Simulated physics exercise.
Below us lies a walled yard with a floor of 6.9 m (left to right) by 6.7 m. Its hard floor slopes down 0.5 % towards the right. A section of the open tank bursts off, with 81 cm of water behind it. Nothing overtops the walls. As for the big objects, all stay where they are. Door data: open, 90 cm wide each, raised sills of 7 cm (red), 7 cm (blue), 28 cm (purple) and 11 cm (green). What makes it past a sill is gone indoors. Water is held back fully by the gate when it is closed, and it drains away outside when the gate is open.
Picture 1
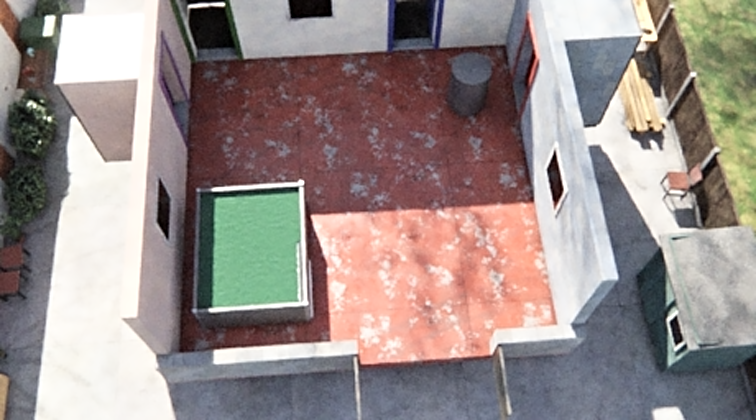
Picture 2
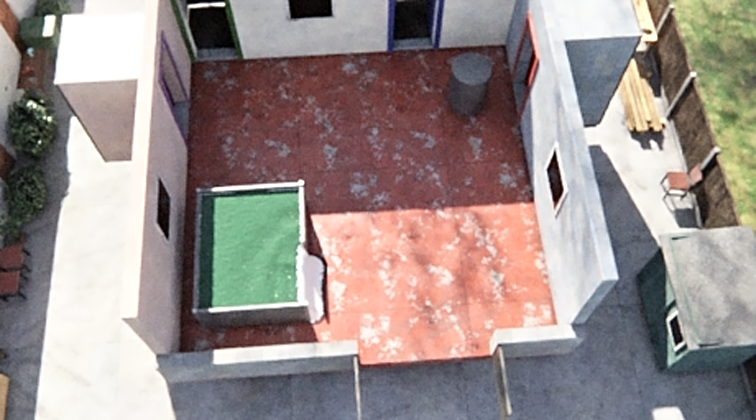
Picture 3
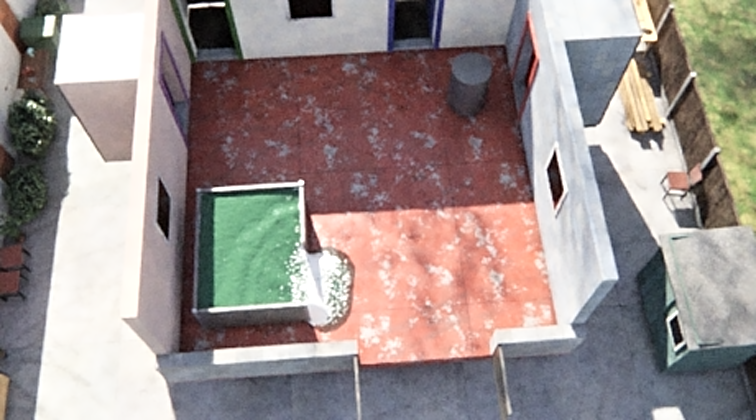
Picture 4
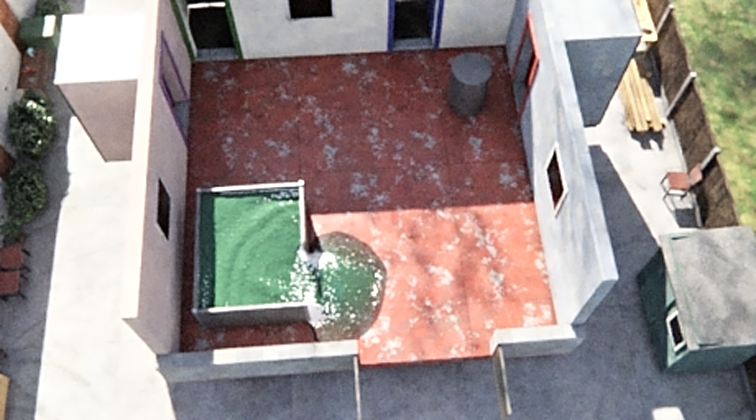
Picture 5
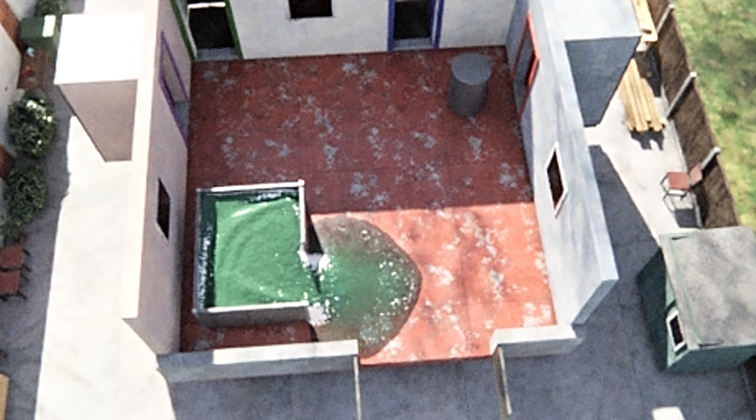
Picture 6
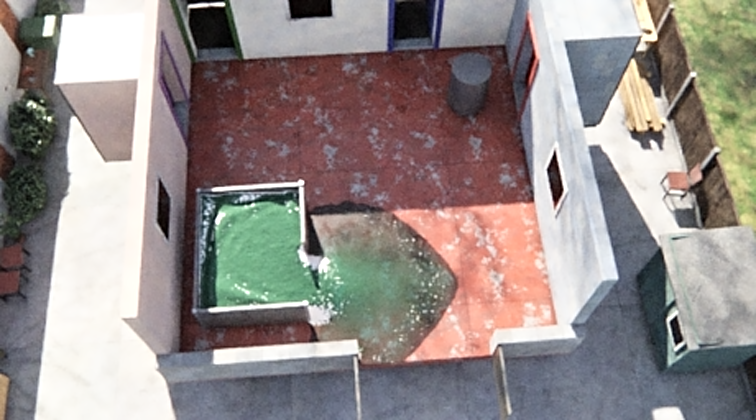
Walled yard with a red floor, green water bursting from the right side of an open tank and spreading rightward in a widening sheet.
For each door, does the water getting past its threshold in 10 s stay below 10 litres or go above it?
The red door: Above 10 litres; the blue door: Below 10 litres; the purple door: Below 10 litres; the green door: Below 10 litres.
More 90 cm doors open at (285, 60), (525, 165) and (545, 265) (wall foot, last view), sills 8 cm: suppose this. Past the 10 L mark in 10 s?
The first one doesn't reach it, the second one exceeds it, and the third one exceeds it.
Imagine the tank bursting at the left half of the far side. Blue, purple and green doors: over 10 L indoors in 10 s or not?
Then: Blue short of it, purple short of it, green beyond it.
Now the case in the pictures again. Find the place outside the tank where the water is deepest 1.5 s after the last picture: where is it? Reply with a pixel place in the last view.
Location: Approx. (538, 338).
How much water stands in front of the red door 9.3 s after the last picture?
8.0 cm.
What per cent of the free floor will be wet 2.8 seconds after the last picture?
Near 45 per cent is wet.
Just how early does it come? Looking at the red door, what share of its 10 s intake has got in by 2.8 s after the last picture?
Share: ~ 0 %.
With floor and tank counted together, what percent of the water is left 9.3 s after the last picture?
About 68 per cent.
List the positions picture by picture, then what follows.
The first picture shows the open tank at (251, 247) is whole and still, 81 cm deep.
In the second picture, the front is at (313, 322), 0.7 m from the gap at (305, 283); 0.3 m2 of floor is under water; 81 cm left at the back of the open tank.
In the third picture, water pours out at (305, 284) and has run 0.9 m, to (345, 260); typically 13 cm deep outside, 81 cm at the open tank's back.
In the fourth picture, the front is at (381, 269), 1.4 m from the gap at (306, 284); 2.4 m2 of floor is under water; 79 cm left at the back of the open tank.
In the fifth picture, water pours out at (306, 284) and has run 2.1 m, to (416, 275); typically 6 cm deep outside, 72 cm at the open tank's back.
In the sixth picture, the front is at (453, 288), 2.7 m from the gap at (306, 284); 6.3 m2 of floor is under water; 68 cm left at the back of the open tank.
Then, 0.7 s after the last picture water covers 35 % of the floor and is deepest (42 cm) near (318, 297); red door not reached, blue door not reached, purple door not reached, green door not reached.
Then, 1.5 s after the last picture water covers 40 % of the floor and is deepest (42 cm) near (538, 338); red door not reached, blue door not reached, purple door not reached, green door not reached.
Then, 2.8 s after the last picture water covers 45 % of the floor and is deepest (24 cm) near (548, 338); red door 8 cm at the sill, 0 L in, blue door not reached, purple door not reached, green door not reached.
Then, 5.3 s after the last picture water covers 65 % of the floor and is deepest (18 cm) near (505, 52); red door 13 cm at the sill, 29 L in, blue door 5 cm at the sill, 0 L in, purple door not reached, green door not reached.
Then, 9.3 s after the last picture water covers 90 % of the floor and is deepest (12 cm) near (505, 52); red door 8 cm at the sill, 55 L in, blue door 5 cm at the sill, 0 L in, purple door 9 cm at the sill, 0 L in, green door 9 cm at the sill, 0 L in.
